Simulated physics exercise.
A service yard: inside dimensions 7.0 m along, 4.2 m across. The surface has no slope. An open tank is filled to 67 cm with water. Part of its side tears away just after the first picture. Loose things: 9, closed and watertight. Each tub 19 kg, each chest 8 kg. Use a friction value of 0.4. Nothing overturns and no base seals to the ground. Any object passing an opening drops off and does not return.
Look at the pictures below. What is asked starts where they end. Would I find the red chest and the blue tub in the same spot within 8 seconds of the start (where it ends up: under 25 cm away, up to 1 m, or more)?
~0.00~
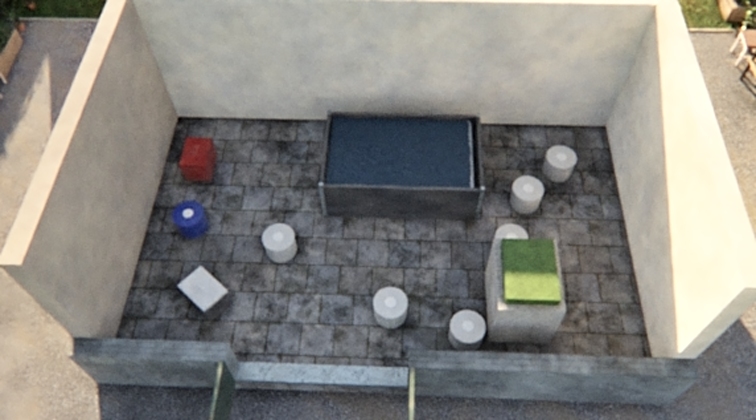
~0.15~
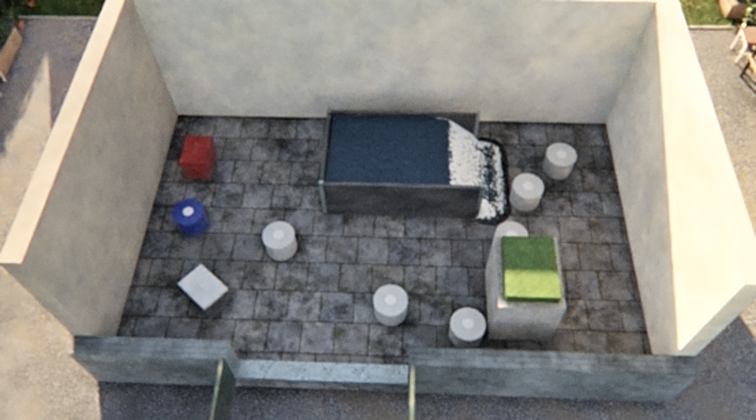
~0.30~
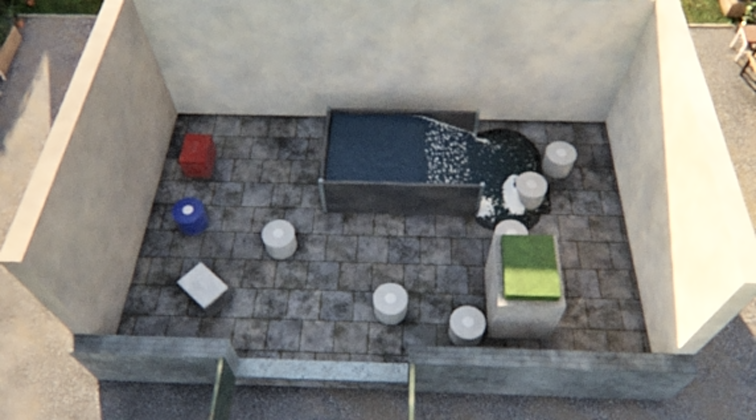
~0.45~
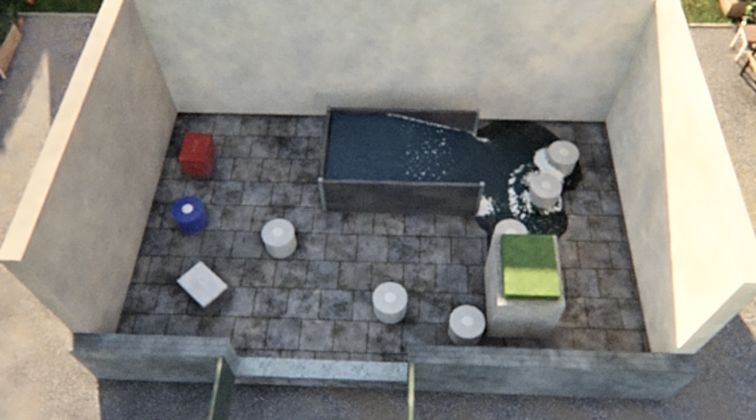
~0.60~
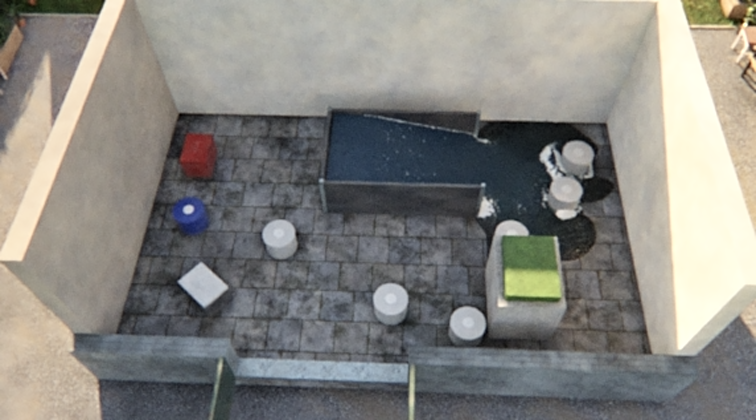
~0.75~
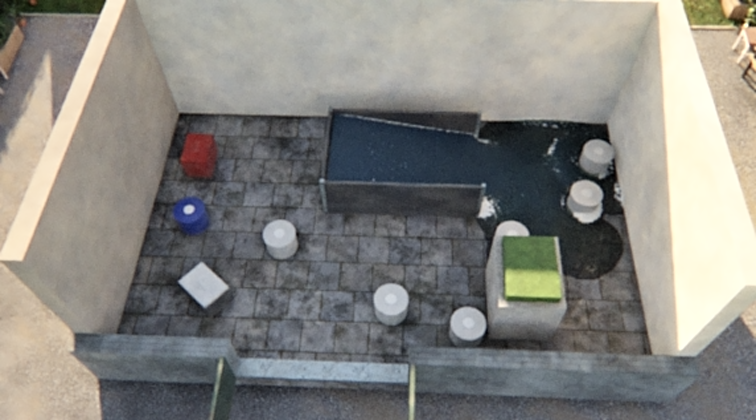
Outcome: Red chest: Shifted somewhat; blue tub: Almost still.
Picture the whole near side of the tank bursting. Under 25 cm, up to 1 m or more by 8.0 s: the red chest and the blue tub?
In that situation the red chest stays about where it was, while the blue tub stays about where it was.
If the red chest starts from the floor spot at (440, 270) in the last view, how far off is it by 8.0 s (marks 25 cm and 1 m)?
Put there, it wanders off a long way.
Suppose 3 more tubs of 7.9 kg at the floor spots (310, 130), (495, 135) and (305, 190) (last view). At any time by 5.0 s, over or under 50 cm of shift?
Spot by spot, in turn: Exceeds it, exceeds it, falls short.
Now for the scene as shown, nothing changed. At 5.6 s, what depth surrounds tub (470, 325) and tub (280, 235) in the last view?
I'd put it at 4 cm and 3 cm respectively.
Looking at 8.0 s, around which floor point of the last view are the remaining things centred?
It works out to somewhere near (354, 257) on the floor.
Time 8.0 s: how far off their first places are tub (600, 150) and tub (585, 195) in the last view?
The first ends 30 cm from its start, the second 250 cm.
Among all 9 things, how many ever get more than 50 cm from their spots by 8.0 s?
The number is 4.
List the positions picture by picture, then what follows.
In the first picture, the red chest at (196, 151) rests on the ground; the blue tub at (188, 214), on the bottom; 2.8 m2 under water; 0 of 9 have shifted.
In the second picture, the red chest at (195, 149), on the bottom; the blue tub at (188, 212) rests on the ground; water covers 3.6 m2; 0 of 9 have shifted.
In the third picture, the red chest at (195, 148), on the bottom; the blue tub at (188, 210), on the bottom; 4.4 m2 under water; 1 of 9 have shifted.
In the fourth picture, the red chest at (195, 147) rests on the ground; the blue tub at (188, 209) rests on the ground; water covers 5.4 m2; 1 of 9 have shifted.
In the fifth picture, the red chest at (196, 148), on the bottom; the blue tub at (189, 210), on the bottom; water covers 6.4 m2; 2 of 9 have shifted.
In the sixth picture, the red chest at (197, 148), on the bottom; the blue tub at (189, 210), on the bottom; water covers 7.6 m2; 2 of 9 have shifted.
After 1.6 s the red chest is near (197, 148), 0.0 m from its start, aground; the blue tub is near (189, 210), 0.0 m from its start, aground; 0 of 9 are out; 2 afloat.
After 3.6 s the red chest is near (197, 148), 0.0 m from its start, aground; the blue tub is near (189, 210), 0.0 m from its start, aground; 0 of 9 are out; 2 afloat.
After 5.6 s the red chest is near (197, 148), 0.0 m from its start, aground; the blue tub is near (189, 210), 0.0 m from its start, aground; 0 of 9 are out; 1 afloat.
After 8.0 s the red chest is near (180, 178), 0.6 m from its start, afloat; the blue tub is near (189, 210), 0.0 m from its start, aground; 0 of 9 are out; 3 afloat.
